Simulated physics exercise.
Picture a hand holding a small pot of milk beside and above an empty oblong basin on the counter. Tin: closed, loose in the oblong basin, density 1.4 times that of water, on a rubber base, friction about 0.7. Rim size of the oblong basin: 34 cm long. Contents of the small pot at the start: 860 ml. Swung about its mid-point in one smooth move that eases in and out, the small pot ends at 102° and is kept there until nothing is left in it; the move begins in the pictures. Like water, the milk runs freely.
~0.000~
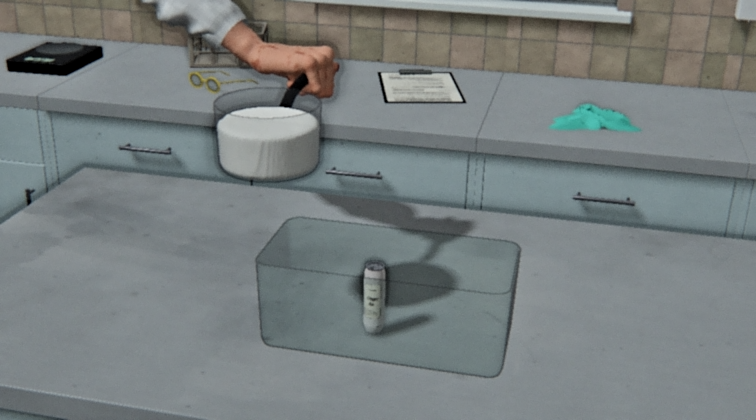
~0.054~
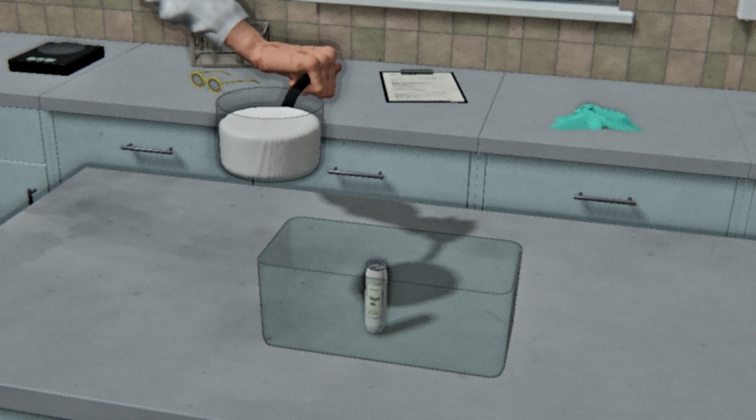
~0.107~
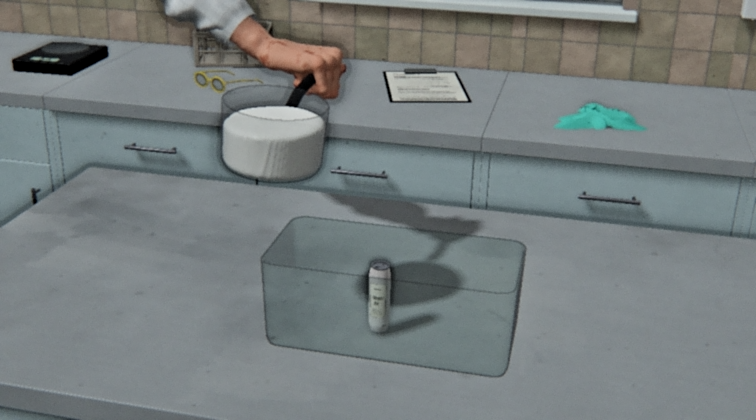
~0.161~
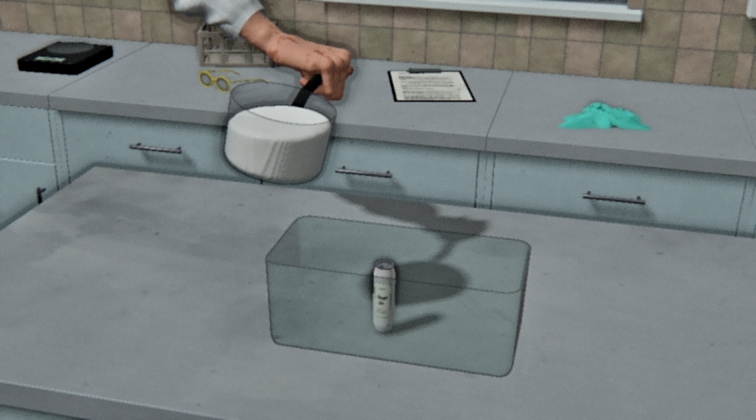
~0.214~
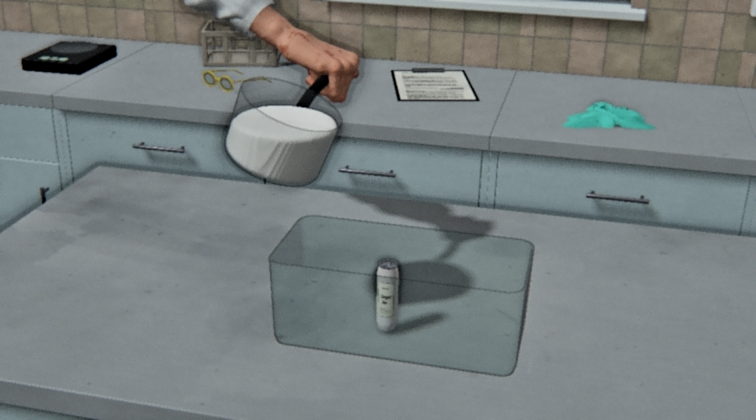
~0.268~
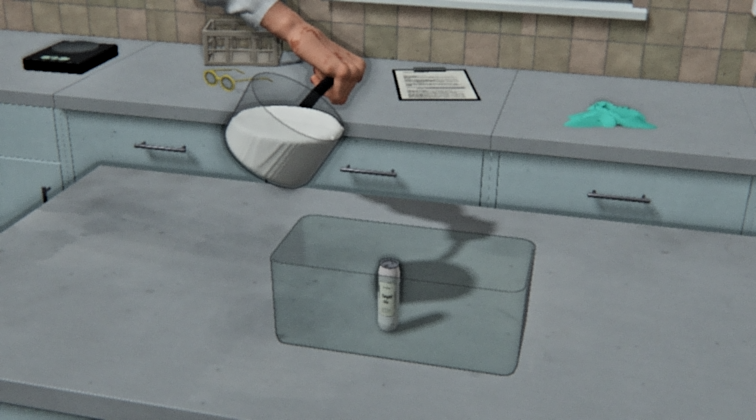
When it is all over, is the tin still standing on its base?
Tipped.
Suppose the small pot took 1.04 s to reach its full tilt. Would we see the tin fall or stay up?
The tin stays on its base.
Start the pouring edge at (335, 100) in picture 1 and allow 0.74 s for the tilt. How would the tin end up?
Then it tips over.
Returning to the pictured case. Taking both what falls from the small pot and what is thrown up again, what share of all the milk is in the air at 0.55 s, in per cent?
Roughly 40 percent.
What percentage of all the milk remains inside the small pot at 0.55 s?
Around 46 in a hundred.
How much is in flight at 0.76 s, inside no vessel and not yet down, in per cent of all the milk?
I'd say some 10 per cent is in the air.
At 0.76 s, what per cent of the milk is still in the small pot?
About 12 percent.
Then, 0.55 s in, the tilt is 90° and 46 per cent is still to pour; the tin stands where it began.
Then, 0.76 s in, the tilt is 102° and 12 per cent is still to pour; the tin stands 1 cm from where it began.
Then, 0.97 s in, the tilt is 102° and 2 per cent is still to pour; the tin leans 37°.
Then, 1.21 s in, the tilt is 102° and 0 per cent is still to pour; the tin lies on its side.
Finally, the tin lies on its side.
